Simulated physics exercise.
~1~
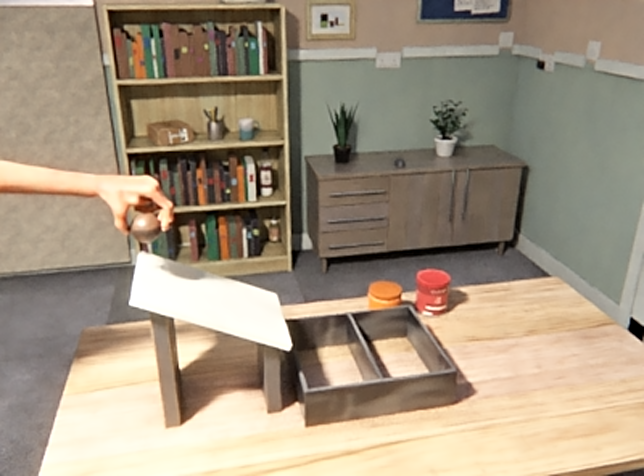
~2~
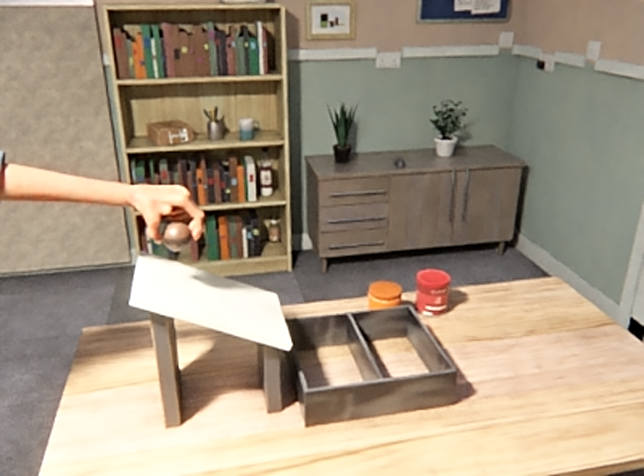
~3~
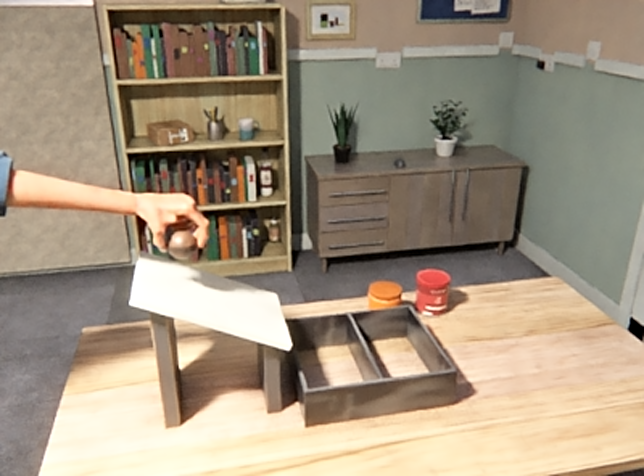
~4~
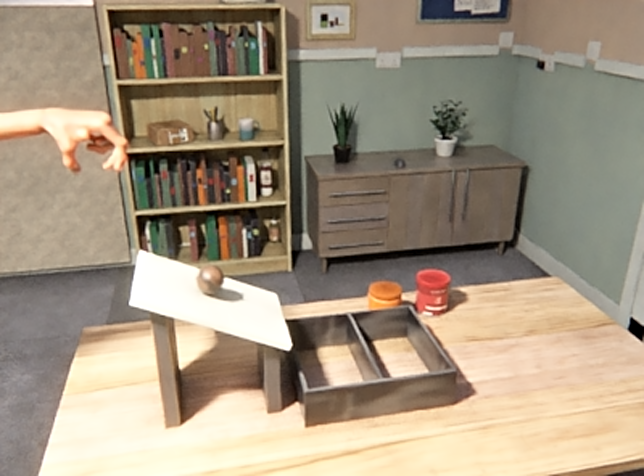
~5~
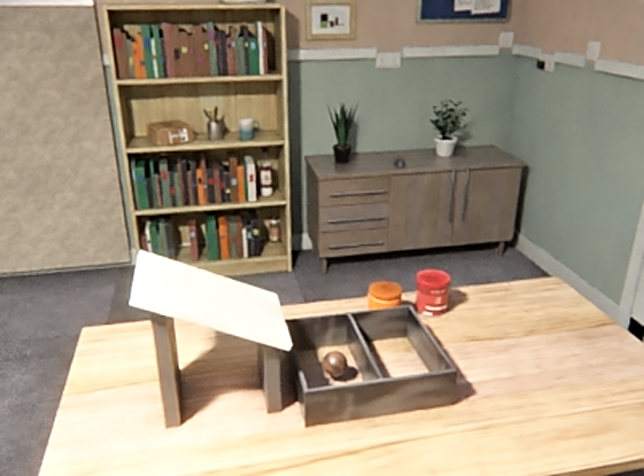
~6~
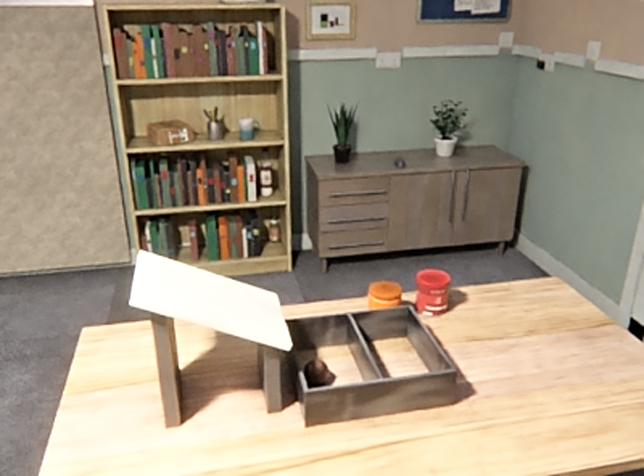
A hand held a brown ball over a sloping white board on a wooden table, then let go and drew back, and the ball rolled down into the nearer bay of the dark tray, settling there while the orange jar and red tin stayed put.
